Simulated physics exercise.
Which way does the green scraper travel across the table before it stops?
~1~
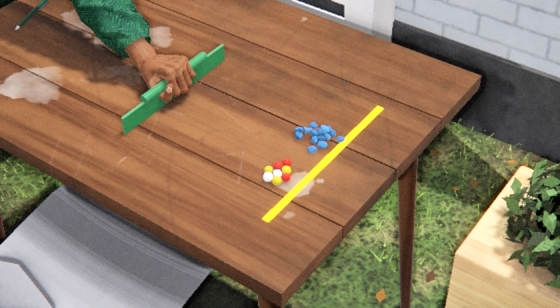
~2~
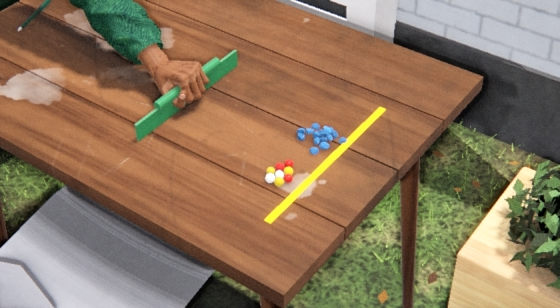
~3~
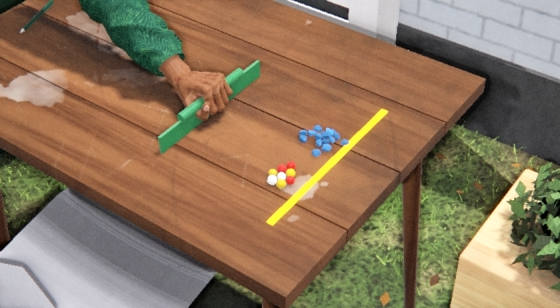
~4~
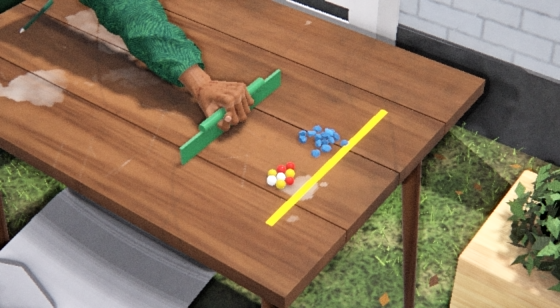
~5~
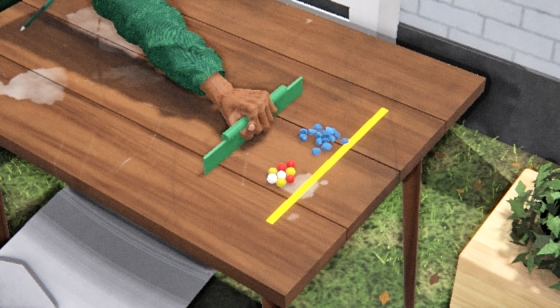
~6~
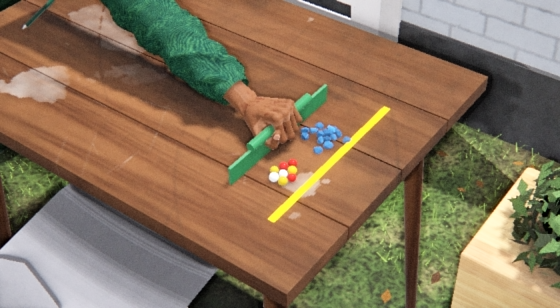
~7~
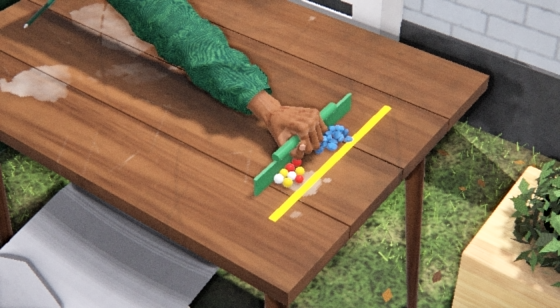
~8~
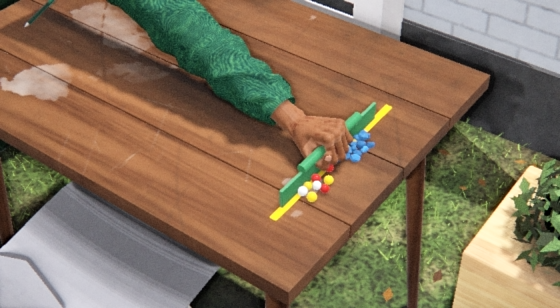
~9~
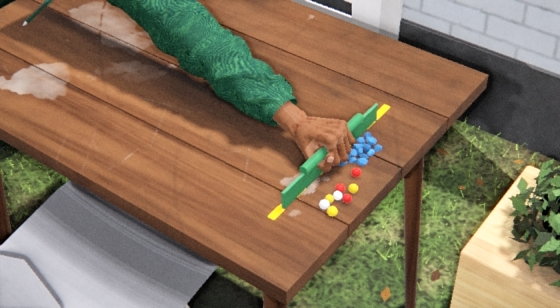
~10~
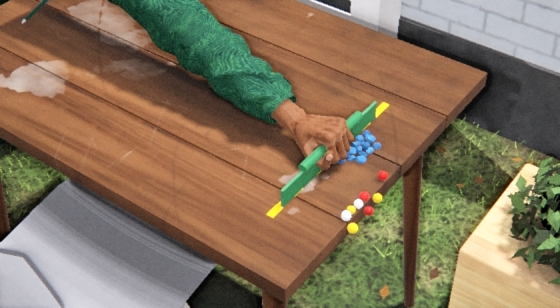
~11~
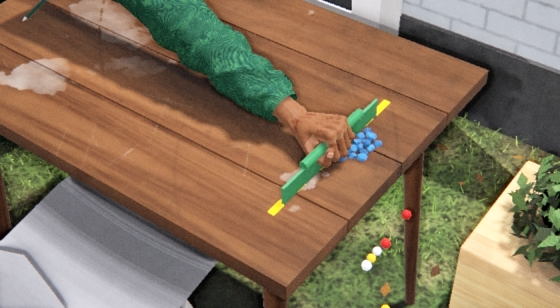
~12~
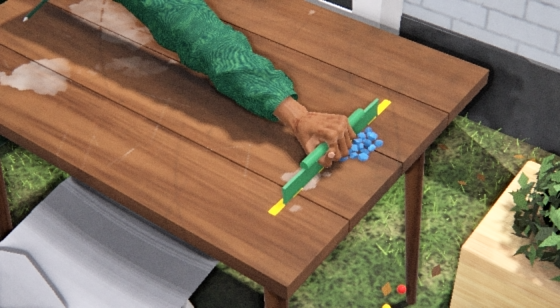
The green scraper moves to the right, drifting slightly down the view as it goes.
A green scraper, held by a hand in a green sleeve, slides rightward and slightly down across a wooden table toward two small batches of loose bits. It reaches the blue batch and the red, yellow and white batch and pushes both along toward a strip of yellow tape. At the tape the scraper stops abruptly. The red, yellow and white pieces keep rolling, spread out, and drop over the table's edge toward the grass below. The blue pieces stay clustered on the tabletop just ahead of the scraper, which rests at the tape with the hand still on it.
